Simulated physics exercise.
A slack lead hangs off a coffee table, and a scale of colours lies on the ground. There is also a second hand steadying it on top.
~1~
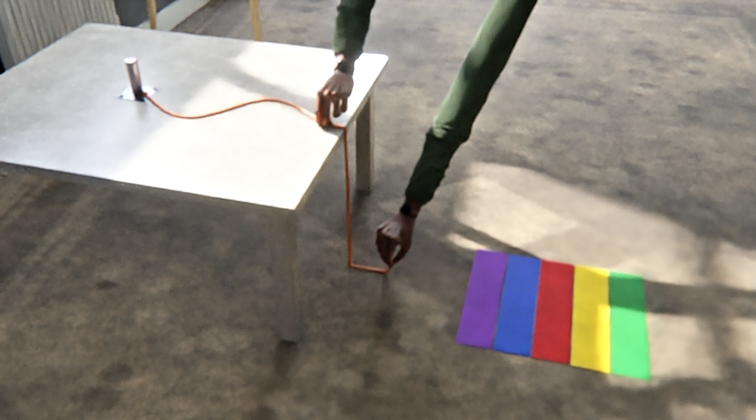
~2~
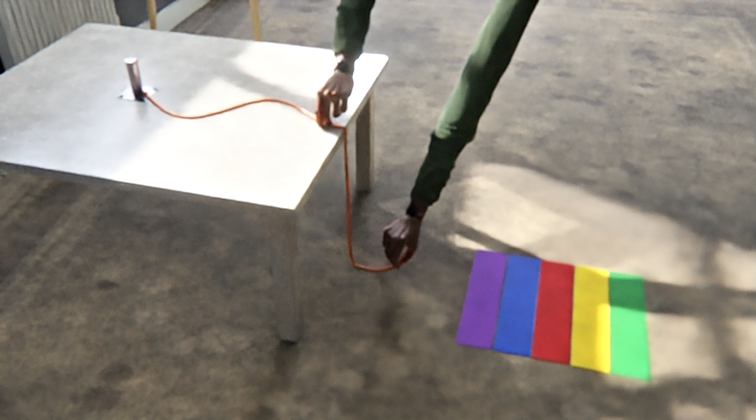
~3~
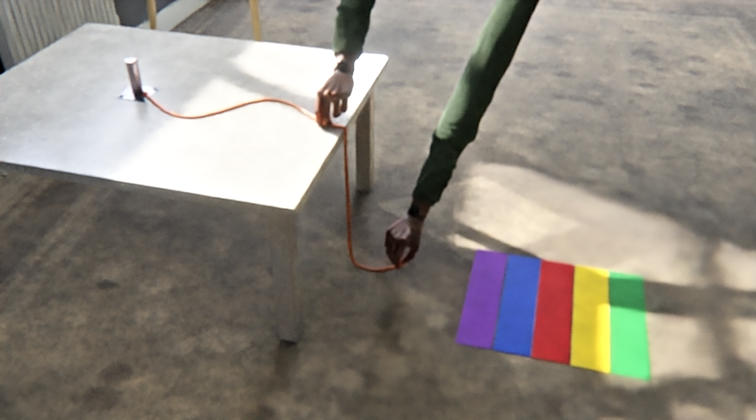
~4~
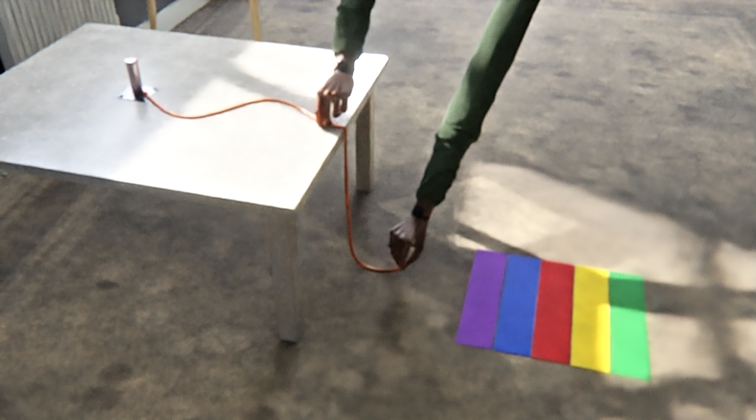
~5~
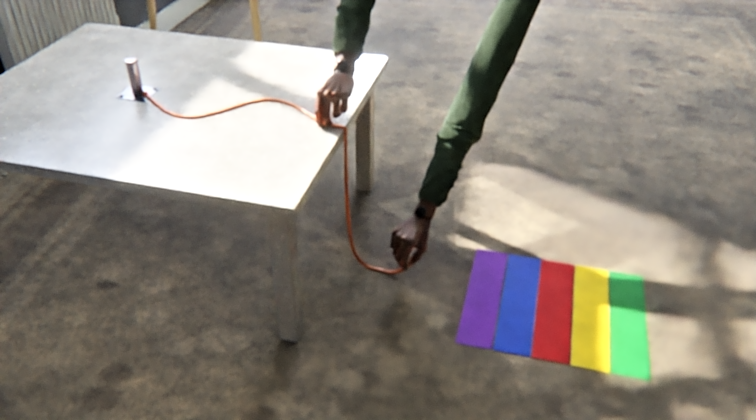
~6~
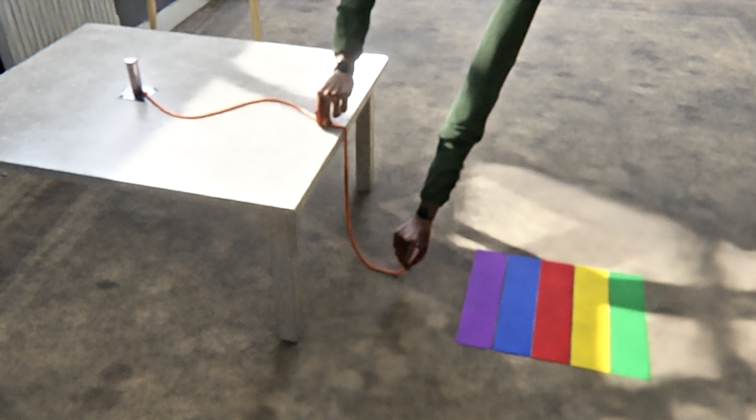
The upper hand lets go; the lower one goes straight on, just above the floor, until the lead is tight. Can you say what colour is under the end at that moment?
Yes, it is red.
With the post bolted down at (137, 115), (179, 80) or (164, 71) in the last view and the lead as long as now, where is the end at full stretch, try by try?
One per try, in order: (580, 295), (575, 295), (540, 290).
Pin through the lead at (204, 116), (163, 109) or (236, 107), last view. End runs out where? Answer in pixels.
(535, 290), (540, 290), (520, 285).
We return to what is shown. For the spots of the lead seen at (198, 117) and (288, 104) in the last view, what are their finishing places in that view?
(222, 106) and (313, 120).
A little later, end near (483, 280); over purple.
Next, end near (526, 287); over blue.
When it is tight, end near (552, 292); over red. It gets as far as the red strip.
